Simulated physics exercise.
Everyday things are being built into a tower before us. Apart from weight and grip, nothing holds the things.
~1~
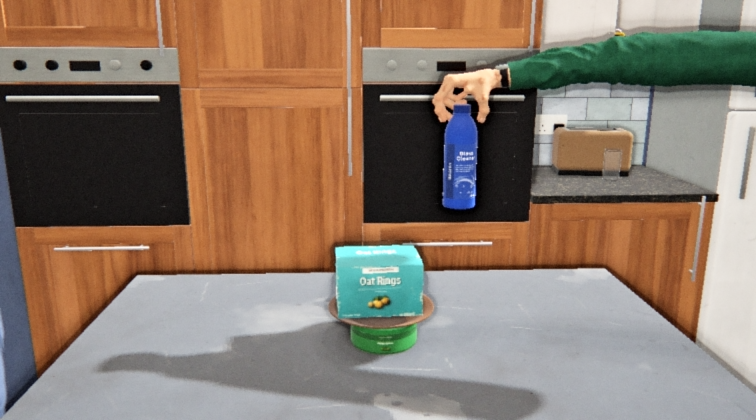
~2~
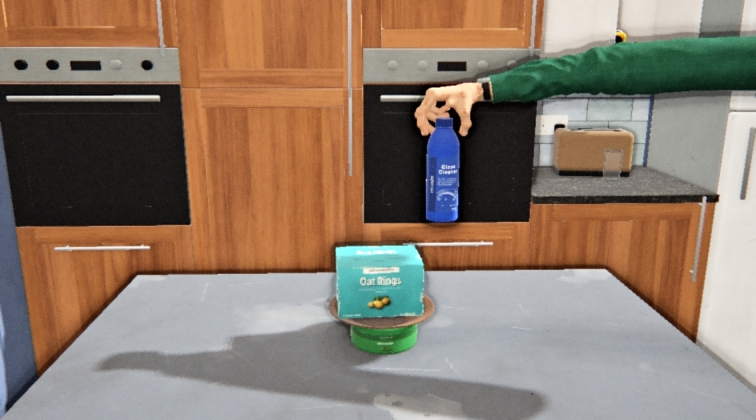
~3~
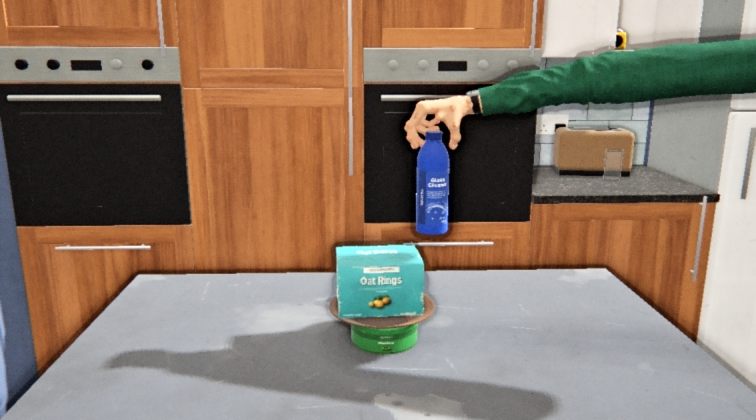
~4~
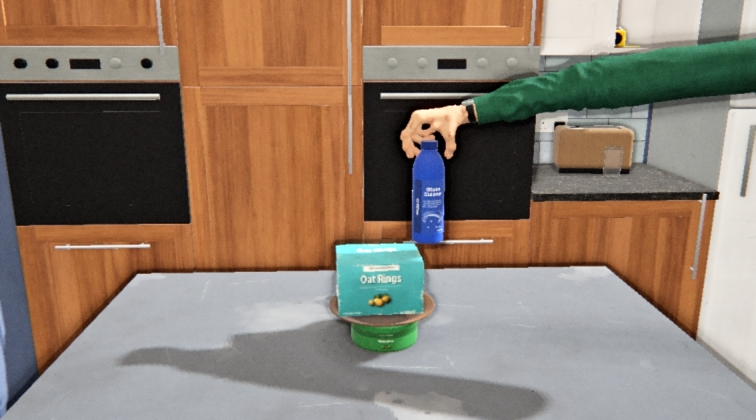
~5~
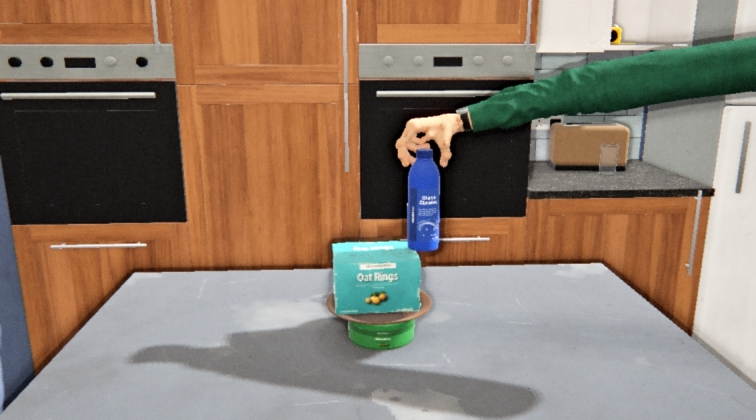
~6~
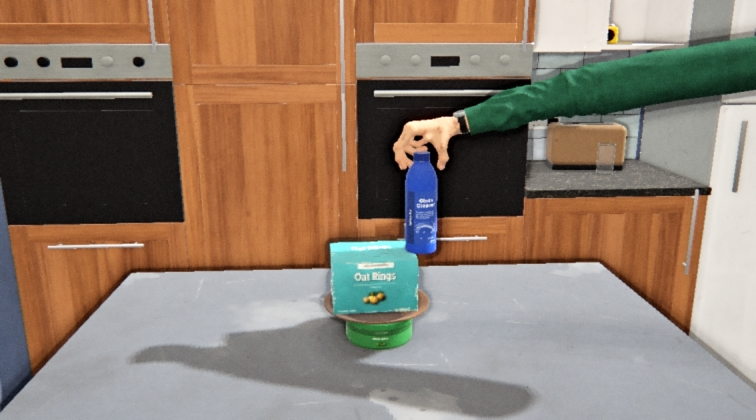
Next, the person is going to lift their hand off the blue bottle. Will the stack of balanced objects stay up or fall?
It does not remain steady.
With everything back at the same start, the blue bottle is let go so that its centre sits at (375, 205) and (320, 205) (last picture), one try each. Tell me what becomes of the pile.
In the first case the pile remains standing, while in the second it collapses.
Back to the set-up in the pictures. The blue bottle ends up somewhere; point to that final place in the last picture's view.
Close to pixel (478, 319).
Then, 0.40 s after the last picture, blue bottle now fallen.
Then, 0.50 s after the last picture, things are still on the move.
At rest, fallen, blue bottle; the other 3 in place. Seen from the same camera at the end, blue bottle near (478, 319). The pile loses its balance.
